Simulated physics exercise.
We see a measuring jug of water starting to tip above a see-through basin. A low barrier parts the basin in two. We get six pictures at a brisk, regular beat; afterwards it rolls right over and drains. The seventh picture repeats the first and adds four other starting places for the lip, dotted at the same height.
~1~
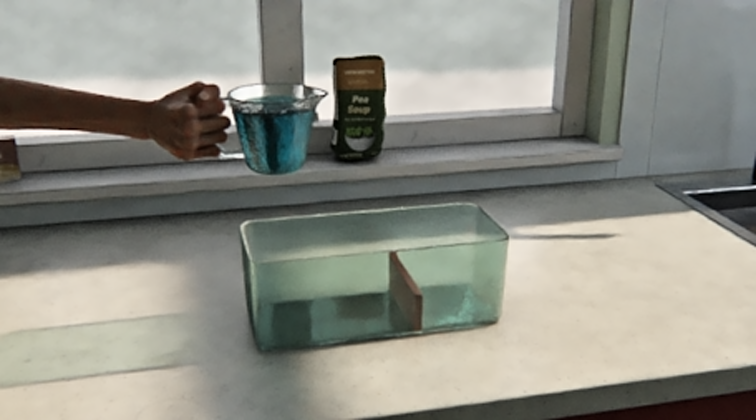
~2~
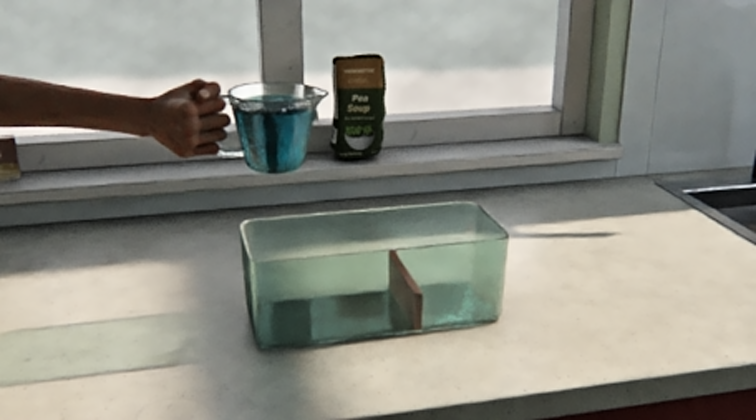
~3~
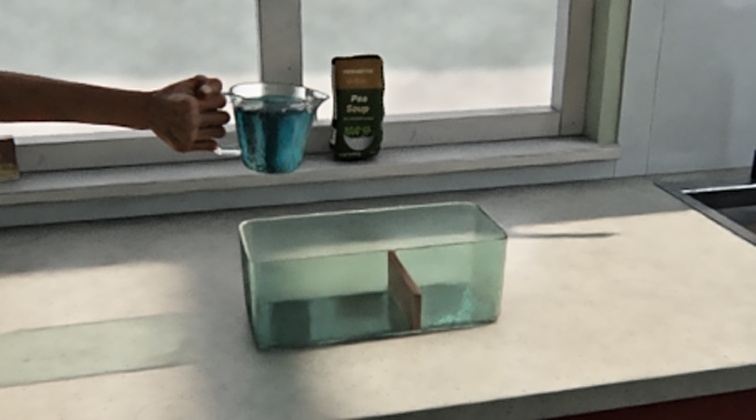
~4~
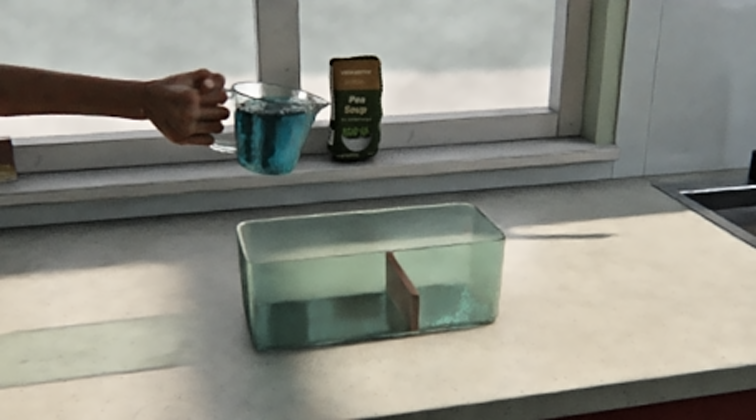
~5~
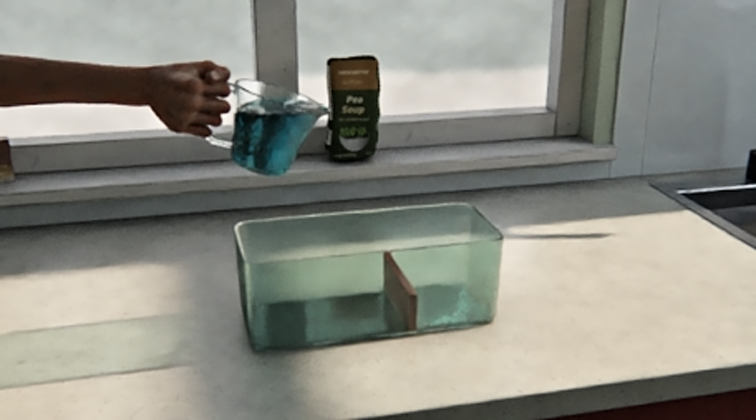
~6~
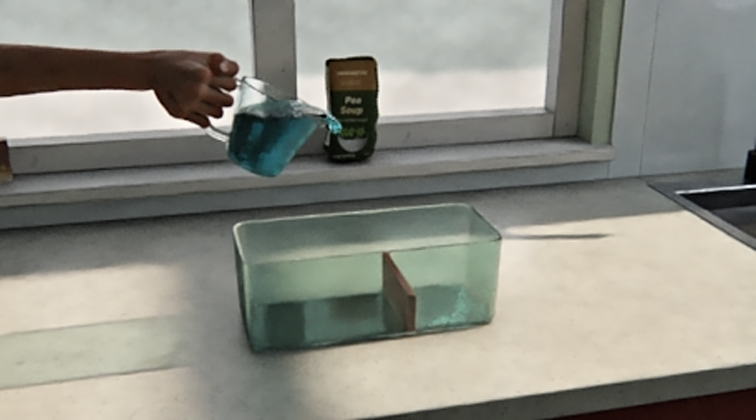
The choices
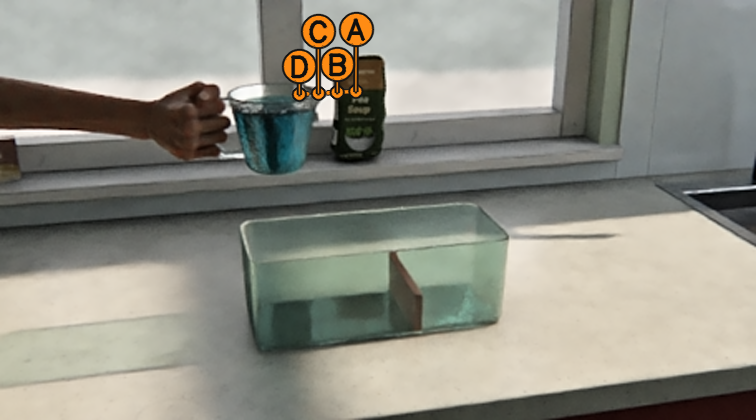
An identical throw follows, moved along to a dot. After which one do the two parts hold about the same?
The best spot is A.
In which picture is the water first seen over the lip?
In picture 6.
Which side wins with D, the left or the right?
The left side.
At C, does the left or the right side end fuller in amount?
The left side.
In orange, A at (355, 91); B at (337, 92); C at (318, 93); D at (299, 94).
For spot A, about 55 % ends left of the wall and 44 % right of it.
For spot B, about 91 % ends left of the wall and 7 % right of it.
For spot C, about 95 % ends left of the wall and 4 % right of it.
For spot D, about 96 % ends left of the wall and 3 % right of it.
